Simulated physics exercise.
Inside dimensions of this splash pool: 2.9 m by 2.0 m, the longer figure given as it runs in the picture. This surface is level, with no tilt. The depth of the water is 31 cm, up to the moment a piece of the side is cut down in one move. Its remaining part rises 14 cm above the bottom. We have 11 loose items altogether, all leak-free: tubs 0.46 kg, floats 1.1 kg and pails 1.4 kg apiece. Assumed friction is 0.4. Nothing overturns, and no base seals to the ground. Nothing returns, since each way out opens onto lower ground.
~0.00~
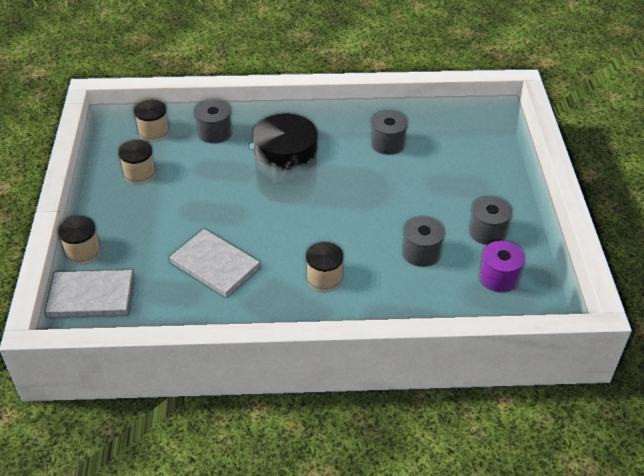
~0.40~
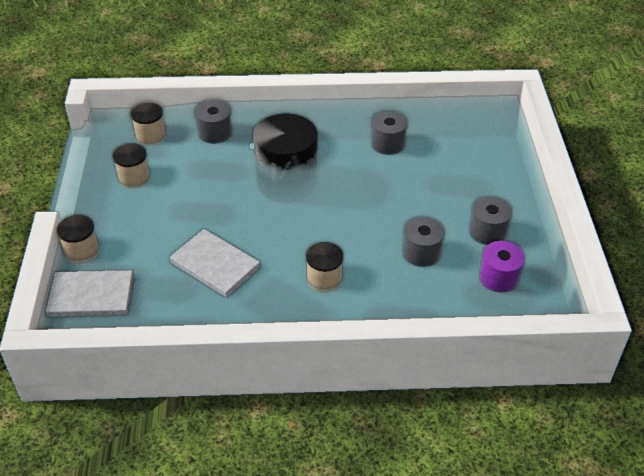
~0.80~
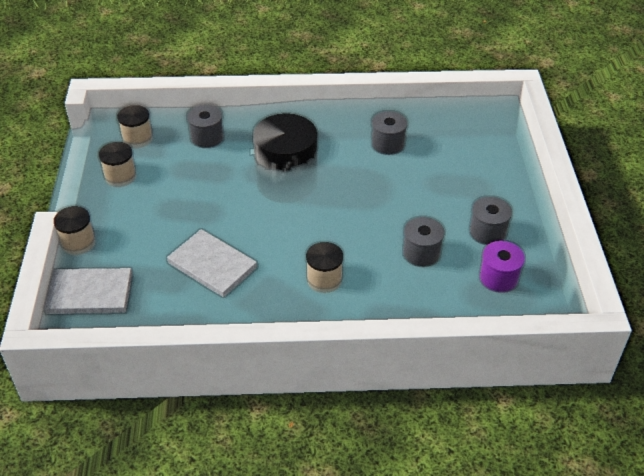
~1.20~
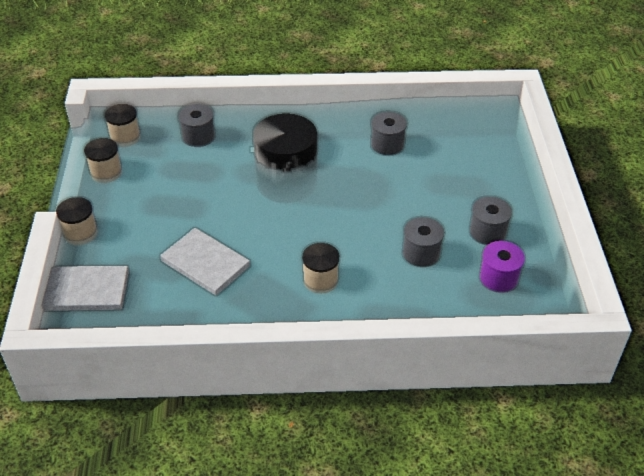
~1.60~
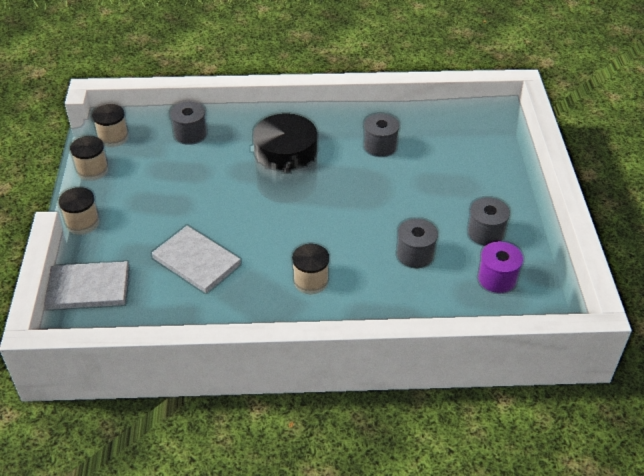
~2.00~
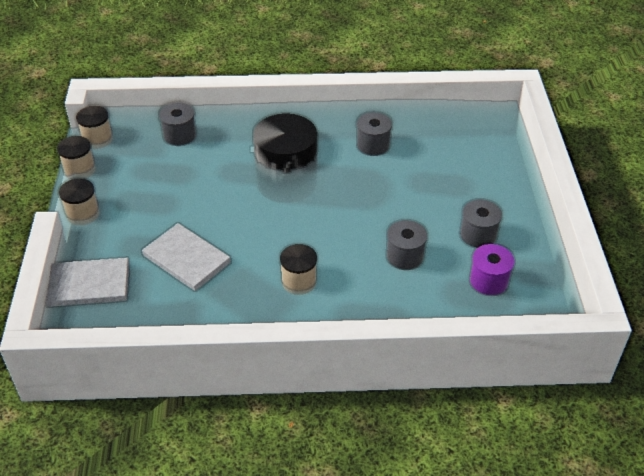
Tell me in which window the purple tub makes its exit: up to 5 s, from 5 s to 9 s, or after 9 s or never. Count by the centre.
It is missing at neither time.
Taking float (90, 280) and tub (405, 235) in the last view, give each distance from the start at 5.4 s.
Answer, in order asked: 30 cm, 20 cm.
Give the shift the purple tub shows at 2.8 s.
Displacement near 10 cm.
After 2.8 s the purple tub is near (487, 263), 0.1 m from its start, afloat; 2 of 11 are out; 9 afloat.
After 5.4 s the purple tub is near (482, 265), 0.1 m from its start, afloat; 2 of 11 are out; 9 afloat.
After 8.0 s the purple tub is near (473, 268), 0.2 m from its start, afloat; 3 of 11 are out; 8 afloat.
After 12.0 s the purple tub is near (458, 270), 0.2 m from its start, afloat; 3 of 11 are out; 8 afloat.
